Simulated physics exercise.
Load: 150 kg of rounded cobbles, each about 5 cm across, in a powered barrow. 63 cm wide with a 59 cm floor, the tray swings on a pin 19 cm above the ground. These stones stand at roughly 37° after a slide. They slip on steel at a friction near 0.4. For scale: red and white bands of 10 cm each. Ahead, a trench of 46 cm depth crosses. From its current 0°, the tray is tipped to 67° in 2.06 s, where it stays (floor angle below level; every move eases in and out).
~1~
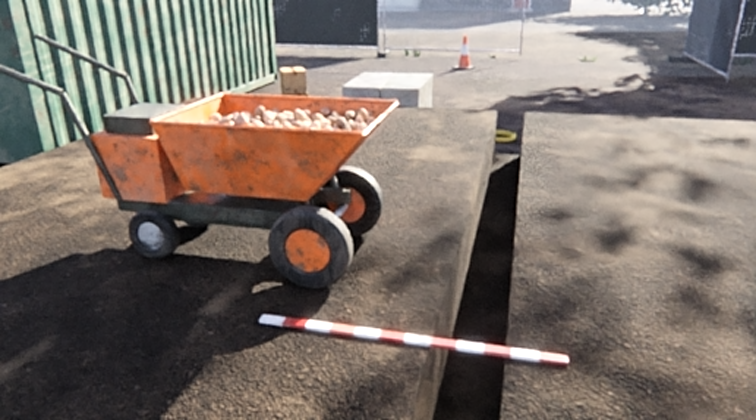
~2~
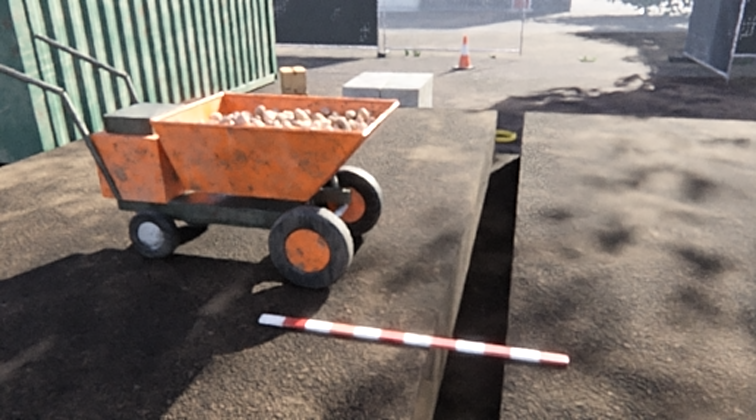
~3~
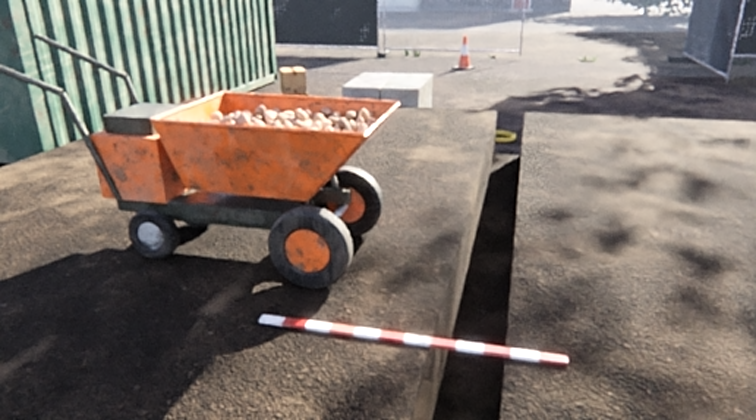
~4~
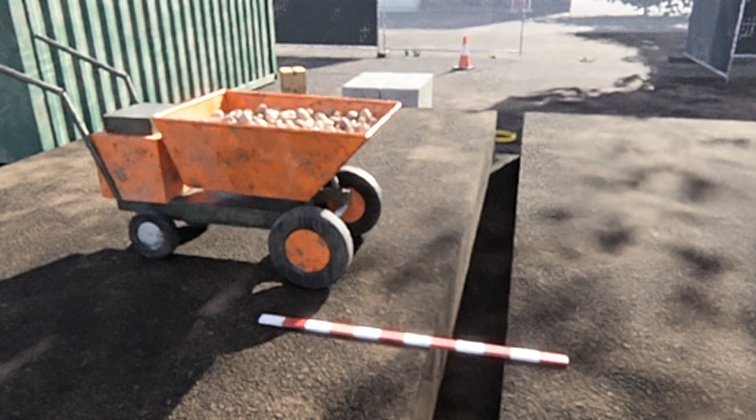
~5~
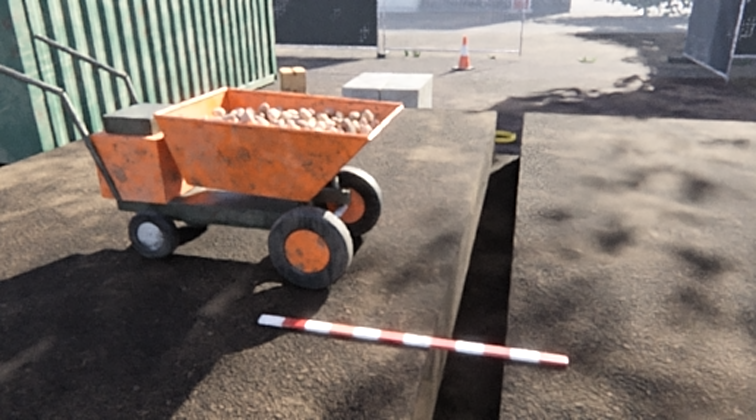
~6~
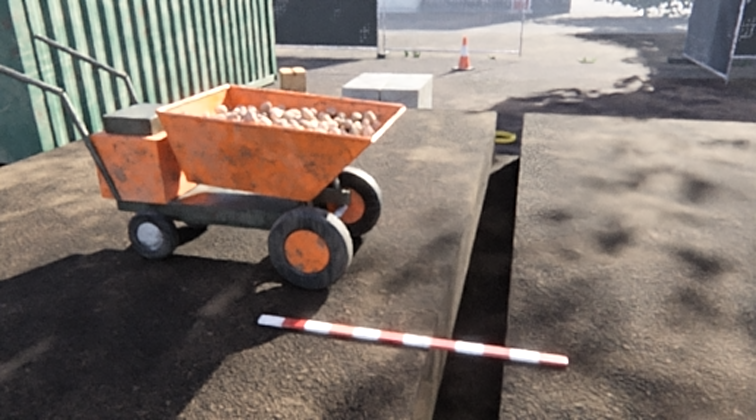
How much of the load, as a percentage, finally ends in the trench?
I would put it at about 92 per cent.
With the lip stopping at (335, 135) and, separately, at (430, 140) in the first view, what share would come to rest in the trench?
First place roughly 95%, second roughly 20%.
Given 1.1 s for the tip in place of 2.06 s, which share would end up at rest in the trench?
I'd put it at some 85 in a hundred.
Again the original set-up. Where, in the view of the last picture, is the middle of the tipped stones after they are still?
In the last view, about (481, 332).
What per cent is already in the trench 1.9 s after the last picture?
Approx. 40 % of the load.
Then, 1.2 s after the last picture the floor is at 56°, 100 % in the tray; the foremost stones are at (454, 219).
Then, 1.9 s after the last picture the floor is at 67°, 53 % in the tray, 42 % in the trench, 5 % past the trench; the foremost stones are at (555, 286).
Then, 2.2 s after the last picture the floor is at 67°, 28 % in the tray, 64 % in the trench, 8 % past the trench; the foremost stones are at (615, 295).
Then, 4.2 s after the last picture the floor is at 67°, 0 % in the tray, 92 % in the trench, 8 % past the trench; the foremost stones are at (649, 306).
